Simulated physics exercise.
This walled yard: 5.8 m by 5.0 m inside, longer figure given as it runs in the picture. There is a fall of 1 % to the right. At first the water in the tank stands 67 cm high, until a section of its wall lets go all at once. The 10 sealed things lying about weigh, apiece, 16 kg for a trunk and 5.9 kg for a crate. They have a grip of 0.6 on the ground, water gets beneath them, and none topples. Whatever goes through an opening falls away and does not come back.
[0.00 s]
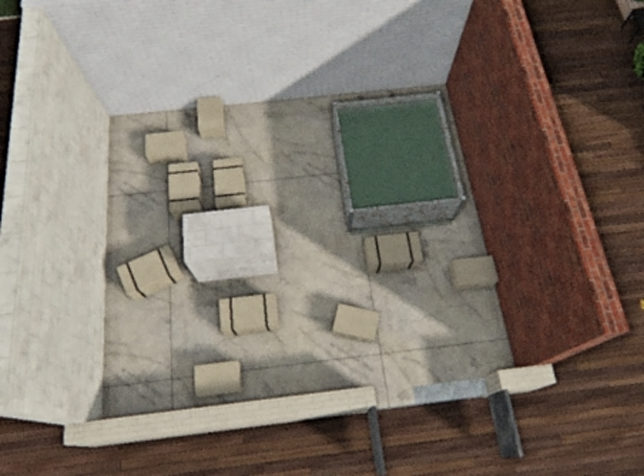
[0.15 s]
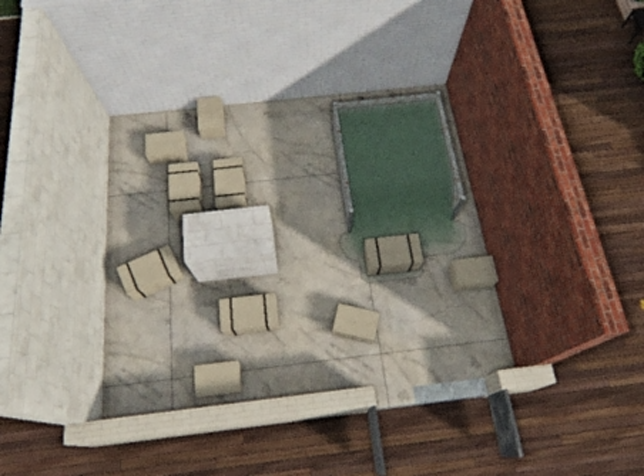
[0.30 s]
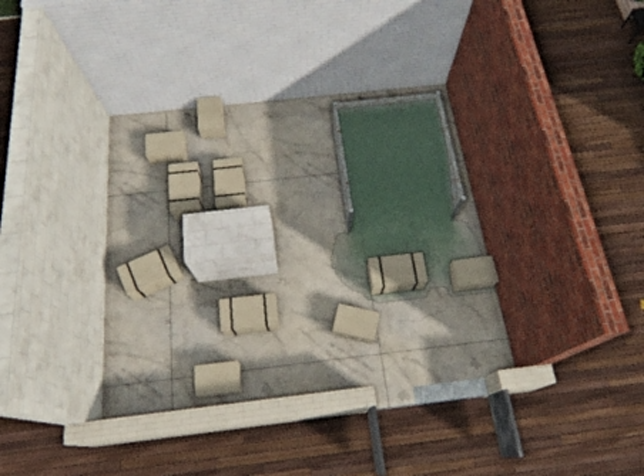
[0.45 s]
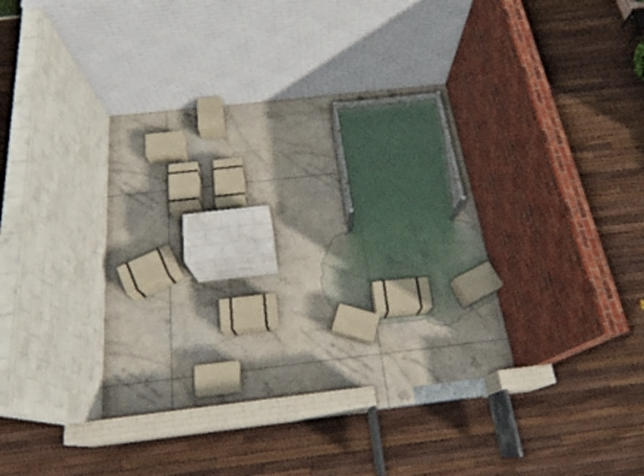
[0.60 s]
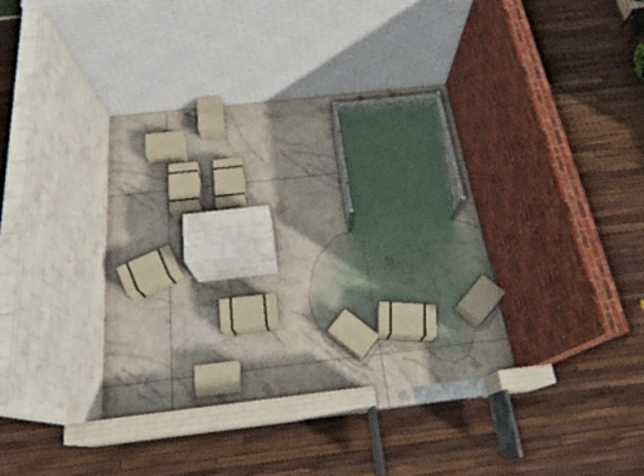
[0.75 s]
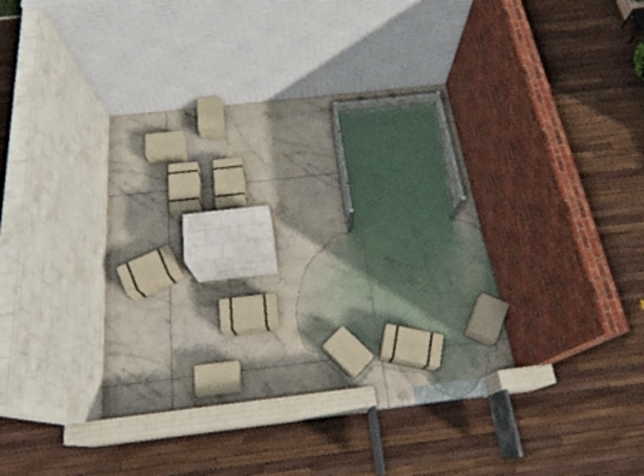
Green water spreads from a stone-edged tank at the upper right of a walled, pale-paved yard, seen from high above by a still camera. Tan trunks and crates stand around a white block left of centre, between a cream wall and a red brick one. The tank's near side disappears, and water pushes a strapped trunk toward the front, then shifts and turns two plain crates beside it.
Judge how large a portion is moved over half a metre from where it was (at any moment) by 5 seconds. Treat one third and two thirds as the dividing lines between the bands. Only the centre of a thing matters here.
Inside the middle range.
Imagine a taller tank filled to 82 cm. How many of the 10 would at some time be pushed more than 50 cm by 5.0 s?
You'd get 5 in that case.
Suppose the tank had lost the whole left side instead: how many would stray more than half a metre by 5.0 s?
The answer then is 8.
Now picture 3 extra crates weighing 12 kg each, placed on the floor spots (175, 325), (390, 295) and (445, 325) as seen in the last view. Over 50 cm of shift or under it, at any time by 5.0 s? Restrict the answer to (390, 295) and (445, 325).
Result in order: Exceeded; exceeded.
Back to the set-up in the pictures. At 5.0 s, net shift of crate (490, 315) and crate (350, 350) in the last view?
In that order: Washed out, 350 cm.
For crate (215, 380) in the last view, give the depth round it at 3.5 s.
I'd say some 6 cm.
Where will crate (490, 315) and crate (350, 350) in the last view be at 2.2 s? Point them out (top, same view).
Near (435, 397) and (239, 384).
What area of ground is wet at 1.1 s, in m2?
About 11.0 m2.
After 1.1 s 3 of 10 are over 50 cm from their spots; 1 afloat.
After 2.2 s 3 of 10 are over 50 cm from their spots; 2 afloat.
After 3.5 s 4 of 10 are over 50 cm from their spots; 2 afloat.
After 5.0 s 4 of 10 are over 50 cm from their spots, and 4 have been at some point; 2 afloat.
